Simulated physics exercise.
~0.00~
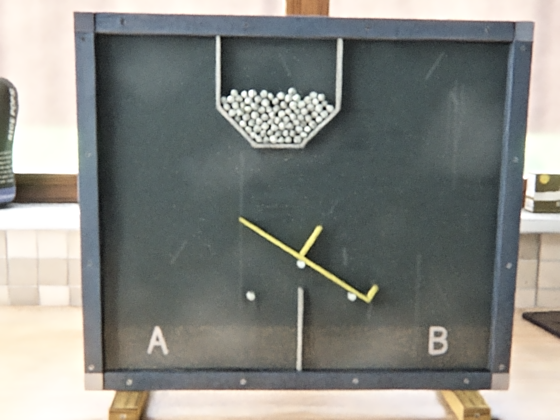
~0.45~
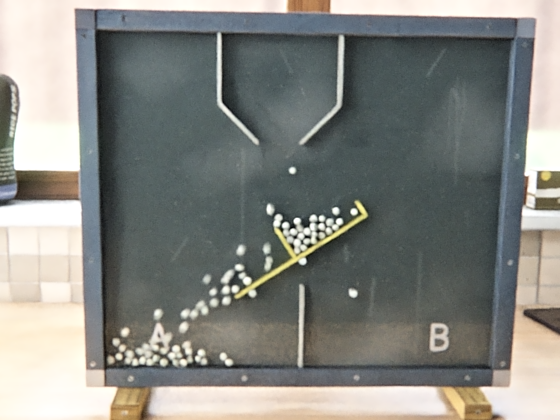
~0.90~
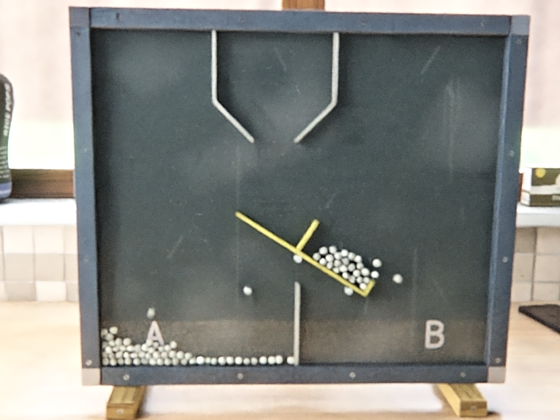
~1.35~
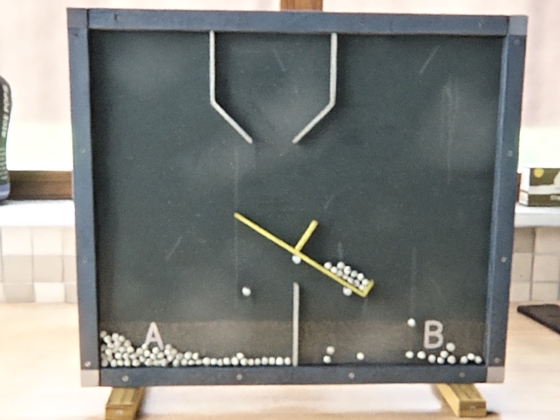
Small, smooth white balls fill a hopper at the top of a dark upright case, seen from the front by a slightly swaying camera. Below it, a yellow tray on a pivot slopes down to the right, above a divider between bin A on the left and bin B on the right. The balls drop, and the tray tips down to the left, spilling many into bin A. With the hopper empty, it swings back down to the right, and some balls spill into bin B. At the end, most lie in A, with smaller groups in B and against the tray's right stop.
